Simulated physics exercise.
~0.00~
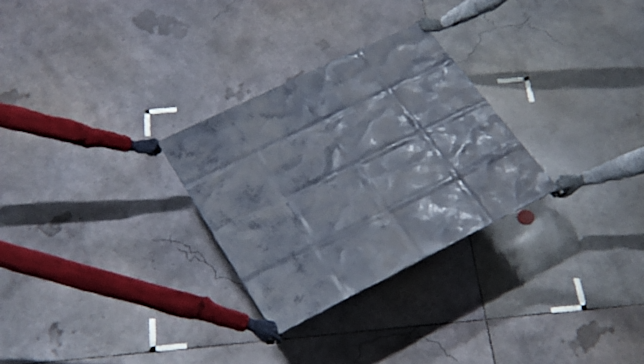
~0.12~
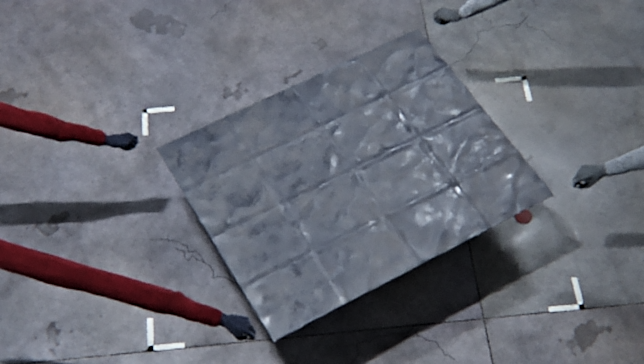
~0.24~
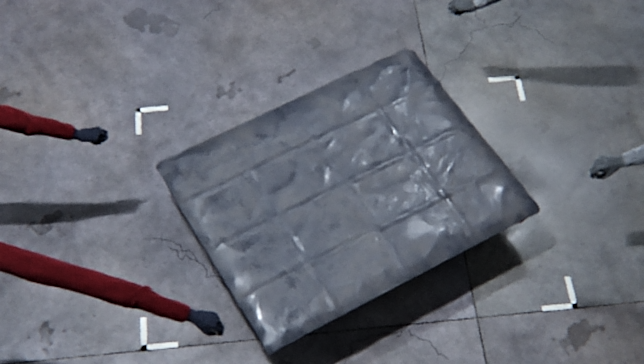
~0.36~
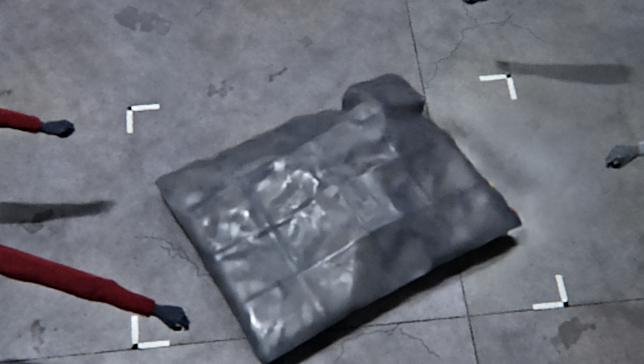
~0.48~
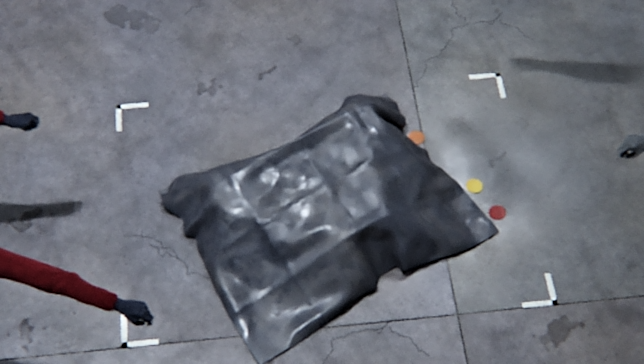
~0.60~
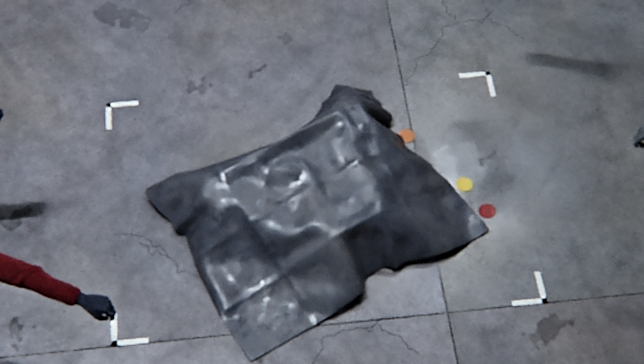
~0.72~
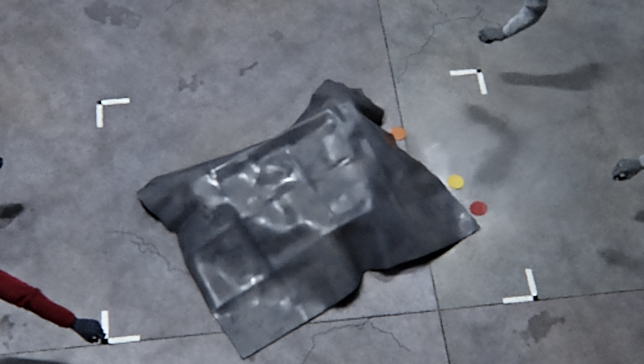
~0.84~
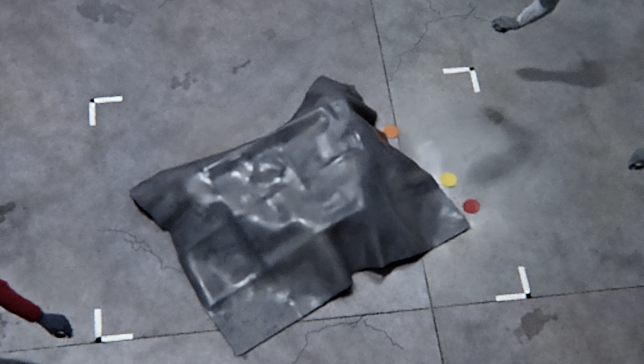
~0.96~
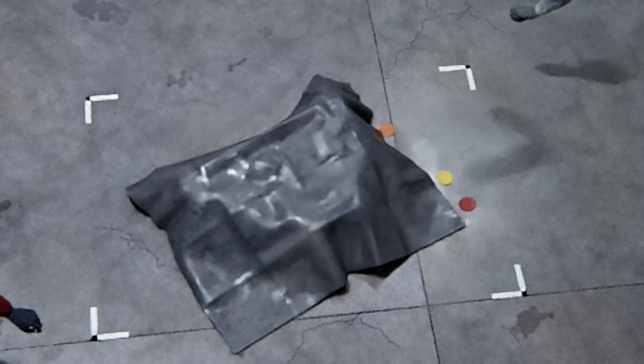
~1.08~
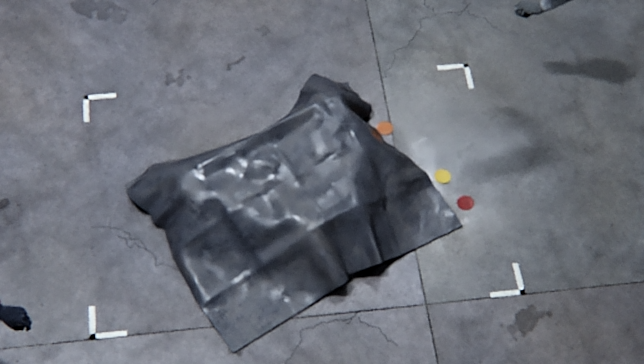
Grey tarp dropping from four gloved hands onto hidden objects on concrete, settling crumpled beside uncovered orange, yellow and red discs.
